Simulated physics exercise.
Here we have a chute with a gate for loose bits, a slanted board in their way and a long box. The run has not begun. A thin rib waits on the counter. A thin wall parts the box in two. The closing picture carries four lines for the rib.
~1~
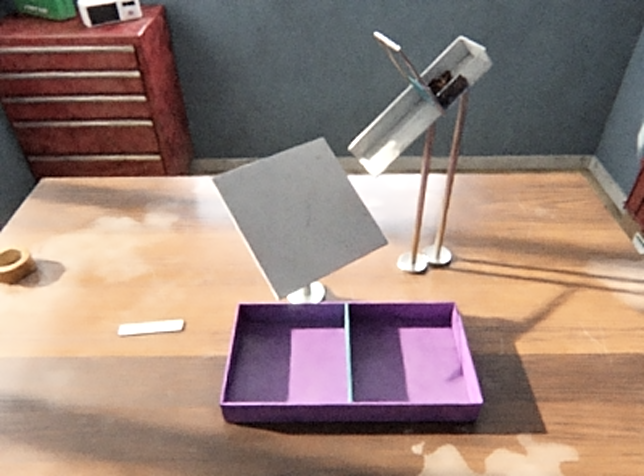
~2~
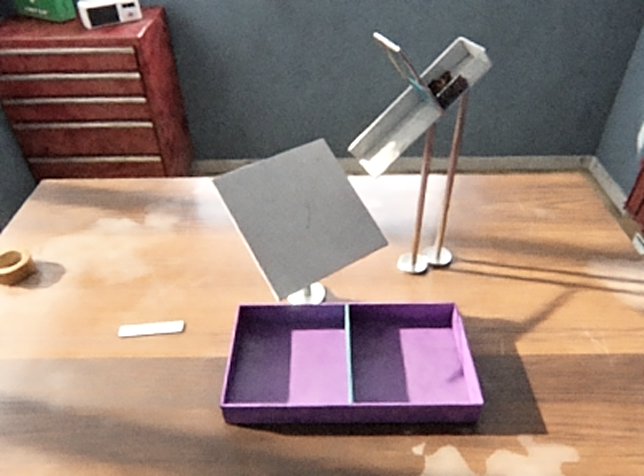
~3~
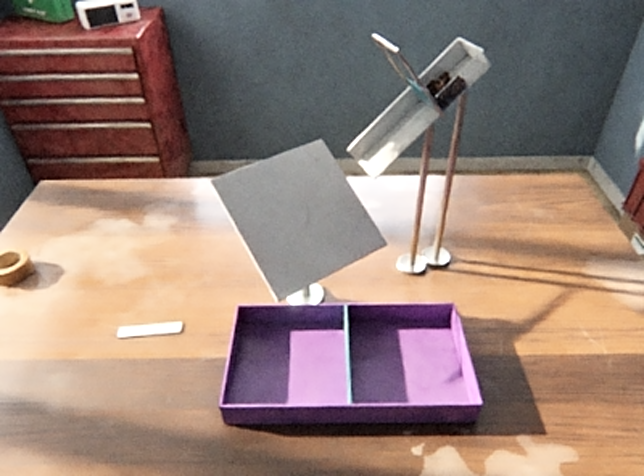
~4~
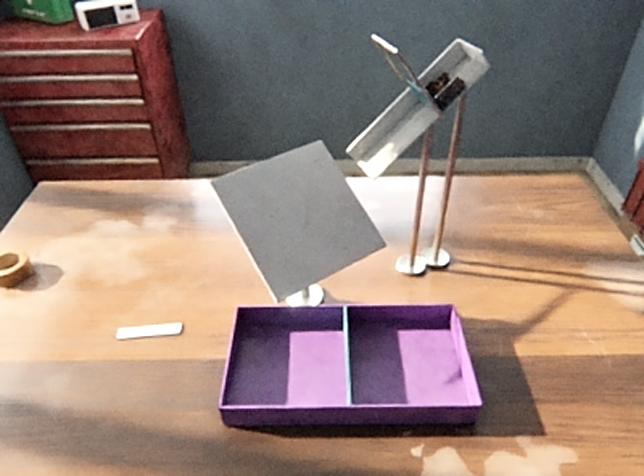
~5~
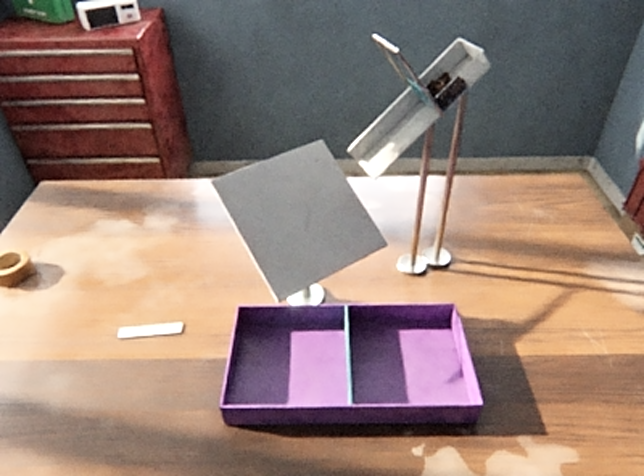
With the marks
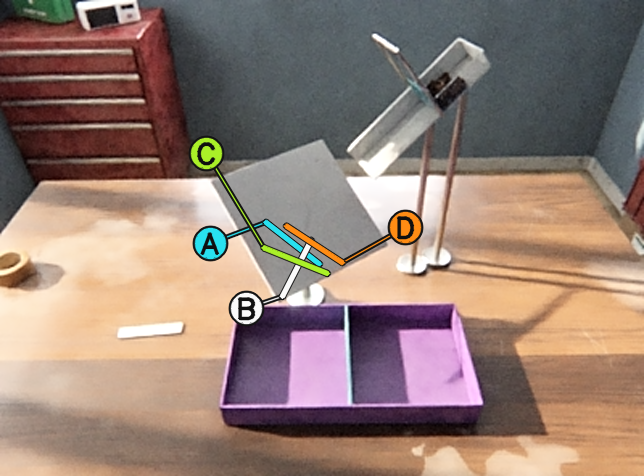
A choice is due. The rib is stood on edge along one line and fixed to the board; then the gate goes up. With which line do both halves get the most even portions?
B is best.
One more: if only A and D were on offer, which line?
It is A.
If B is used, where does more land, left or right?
The left half.
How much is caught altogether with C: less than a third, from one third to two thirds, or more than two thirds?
More than two thirds.
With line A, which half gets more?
More lands on the right.
On the marked copy, line A from (265, 222) to (319, 264); line B from (311, 240) to (282, 296); line C from (263, 247) to (327, 273); line D from (286, 226) to (342, 262).
Choosing A, of what is caught, about a quarter in the left half, most in the right.
Choosing B, of what is caught, about two thirds in the left half, about a third in the right.
Choosing C, of what is caught, a small part in the left half, nearly all in the right.
Choosing D, of what is caught, a small part in the left half, nearly all in the right.
